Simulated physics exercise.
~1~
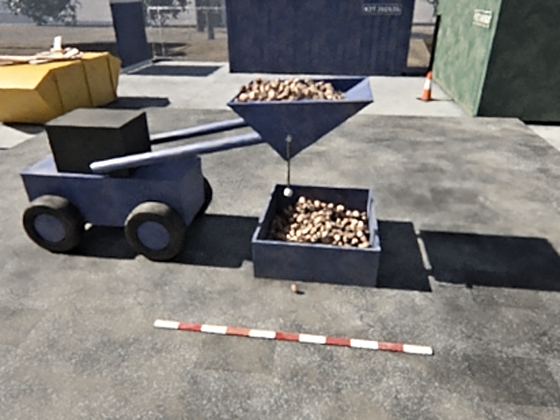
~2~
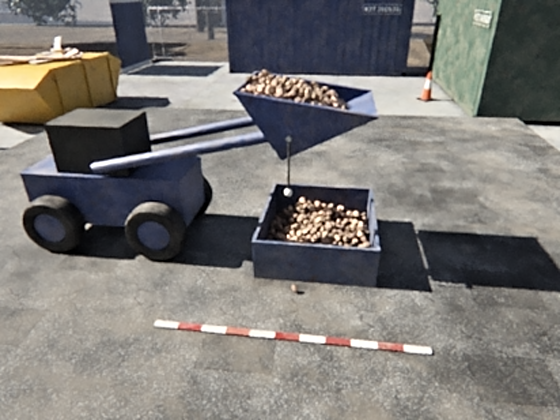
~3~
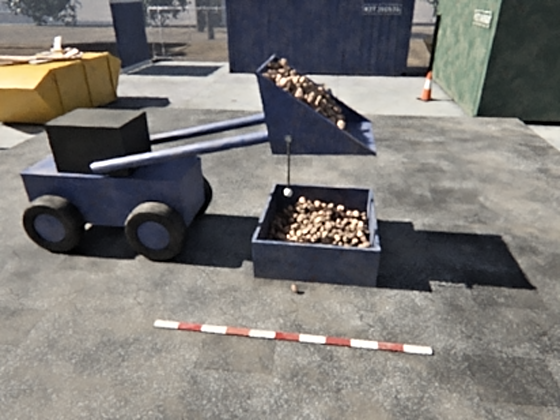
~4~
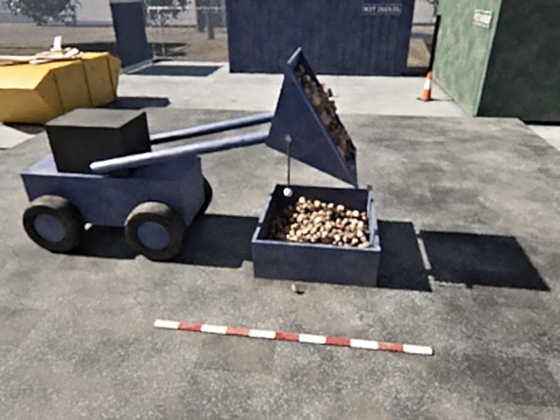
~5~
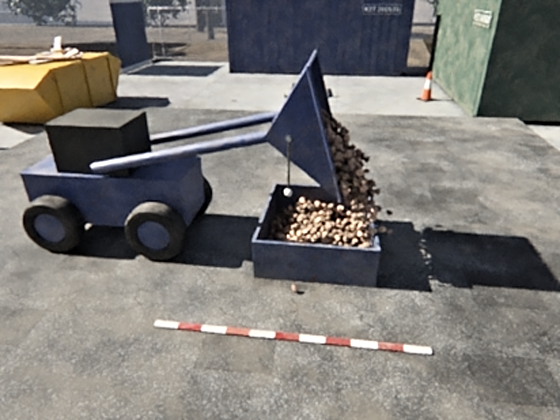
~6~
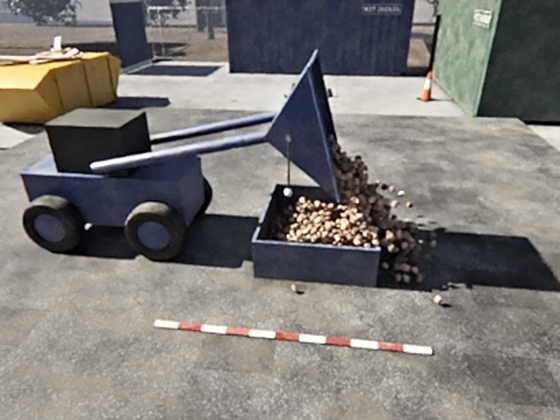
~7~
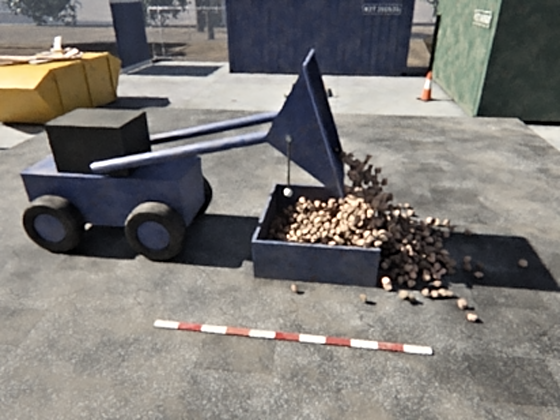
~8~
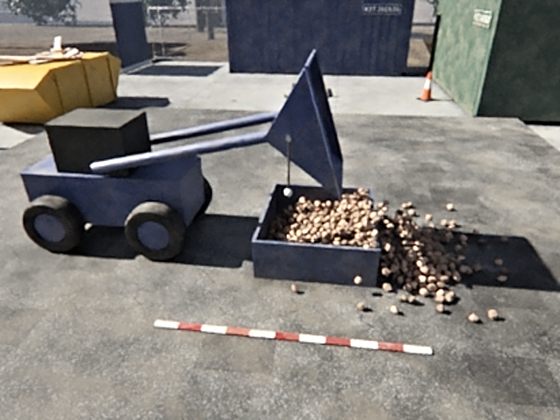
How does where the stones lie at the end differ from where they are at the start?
At the start the stones are split between the raised bucket and the bin below it. At the end they lie lower and farther right, heaped in the bin and scattered on the ground to its right.
